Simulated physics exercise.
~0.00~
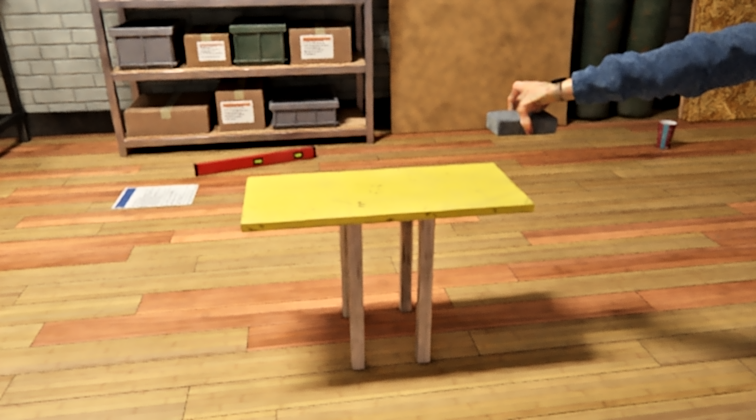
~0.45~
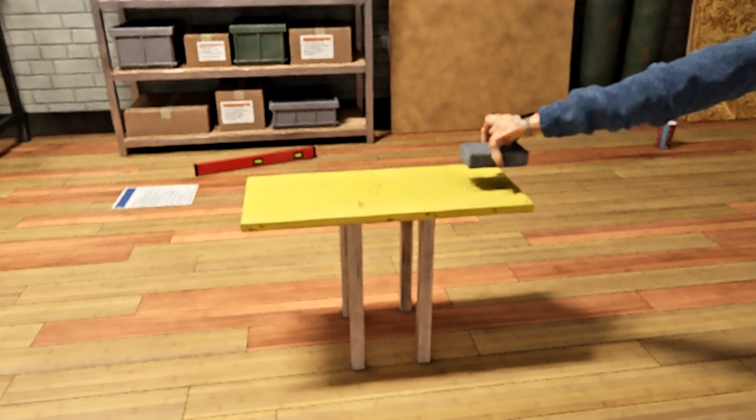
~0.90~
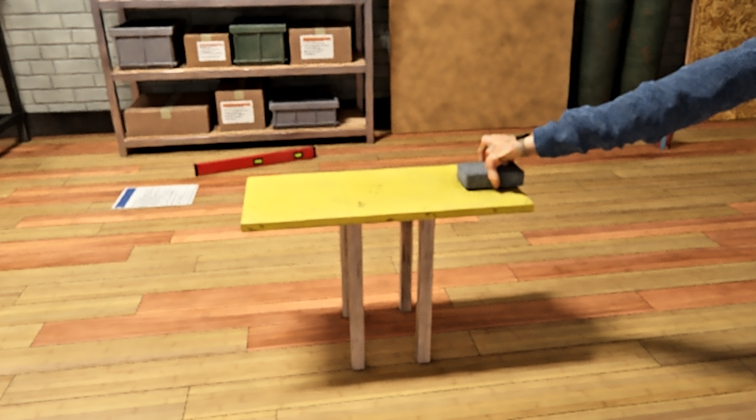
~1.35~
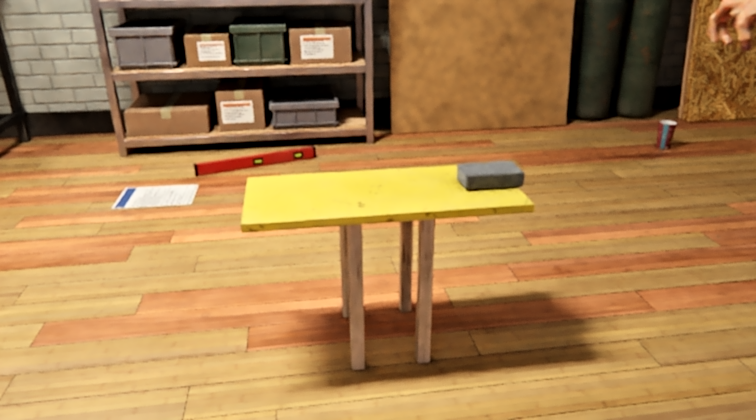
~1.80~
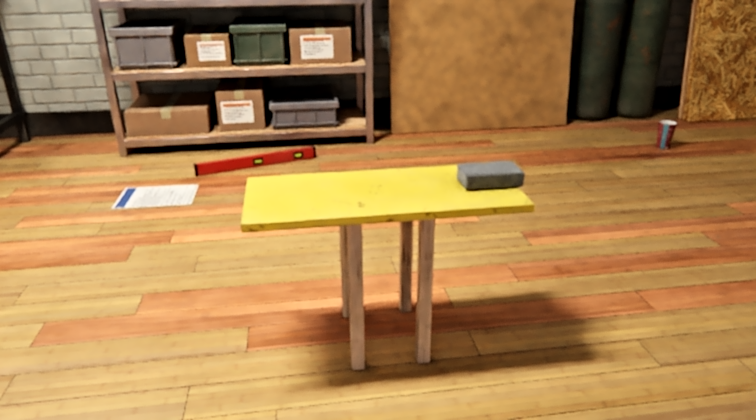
In a workshop with a plank floor and storage shelves, a hand lowers a gray sponge, moving slightly left, onto the right end of a yellow plant stand, then lets go and withdraws, leaving the sponge resting there while the stand stays still.
